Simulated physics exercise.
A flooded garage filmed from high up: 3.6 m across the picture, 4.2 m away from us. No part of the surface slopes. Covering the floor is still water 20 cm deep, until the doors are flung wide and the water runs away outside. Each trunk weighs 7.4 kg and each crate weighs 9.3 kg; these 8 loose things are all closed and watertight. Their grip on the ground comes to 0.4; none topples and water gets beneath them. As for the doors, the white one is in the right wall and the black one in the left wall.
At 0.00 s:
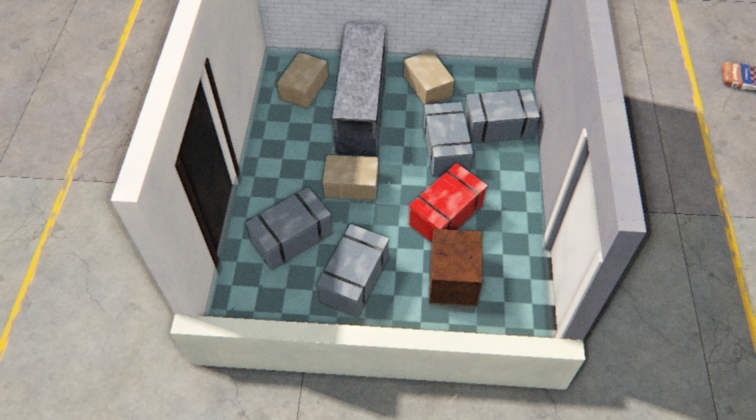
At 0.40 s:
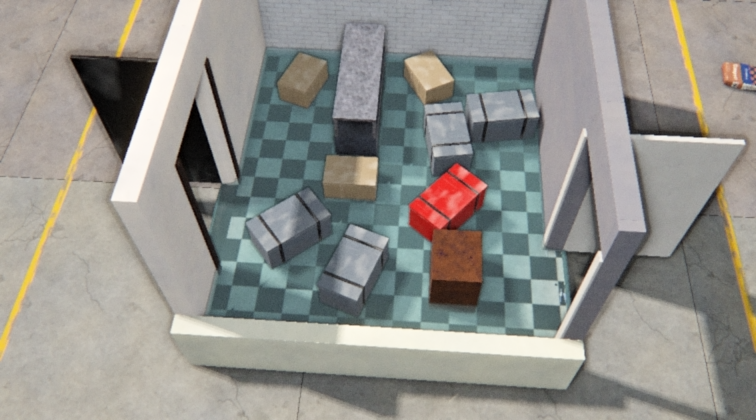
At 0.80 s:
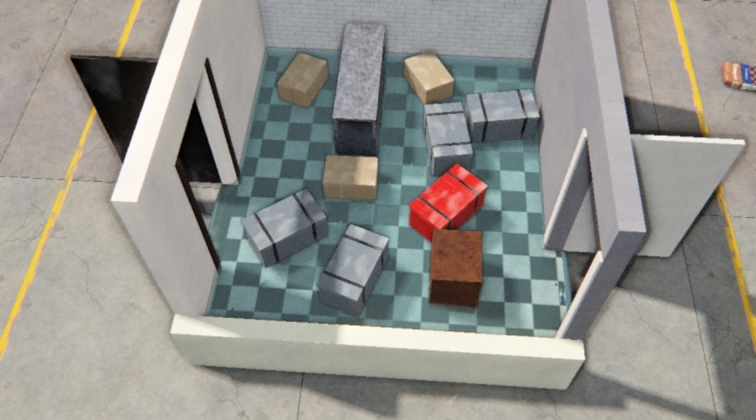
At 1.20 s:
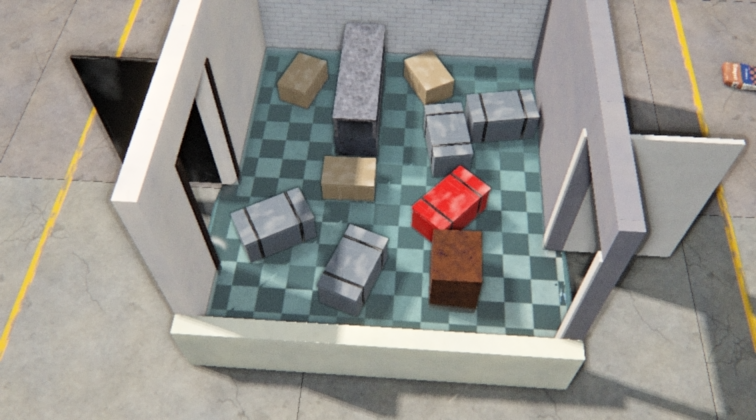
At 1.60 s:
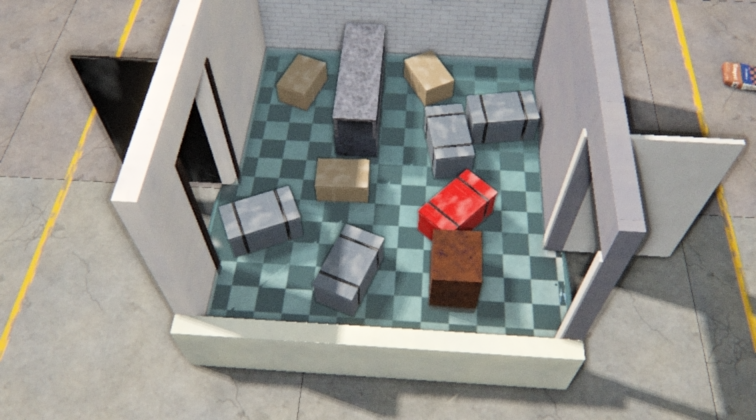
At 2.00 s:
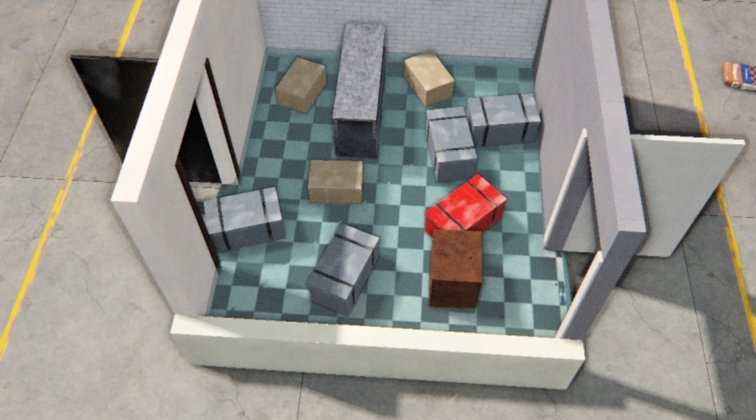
Walled garage with a checkered floor, its black and white doors swinging outward, then grey trunks drifting left and a red one right.
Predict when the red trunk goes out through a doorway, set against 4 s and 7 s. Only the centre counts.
It goes out between the two times.
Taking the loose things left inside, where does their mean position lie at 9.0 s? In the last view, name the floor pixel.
Close to pixel (401, 205).
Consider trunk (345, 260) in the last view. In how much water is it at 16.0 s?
Roughly 6 cm.
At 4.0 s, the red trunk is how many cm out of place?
80 cm, give or take.
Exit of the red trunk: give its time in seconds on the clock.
Near 5.0 s.
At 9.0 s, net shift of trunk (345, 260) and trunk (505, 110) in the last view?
Answer, in order asked: 30 cm, 140 cm.
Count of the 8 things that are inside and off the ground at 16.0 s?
The number is 3.
After 4.0 s the red trunk is near (512, 238), 0.8 m from its start, afloat; 1 of 8 are out; 7 afloat.
After 9.0 s the red trunk has gone out (at 4.9 s); 3 of 8 are out; 5 afloat.
After 16.0 s the red trunk has gone out (at 4.9 s); 5 of 8 are out; 3 afloat.
After 20.0 s the red trunk has gone out (at 4.9 s); 6 of 8 are out; 2 afloat.
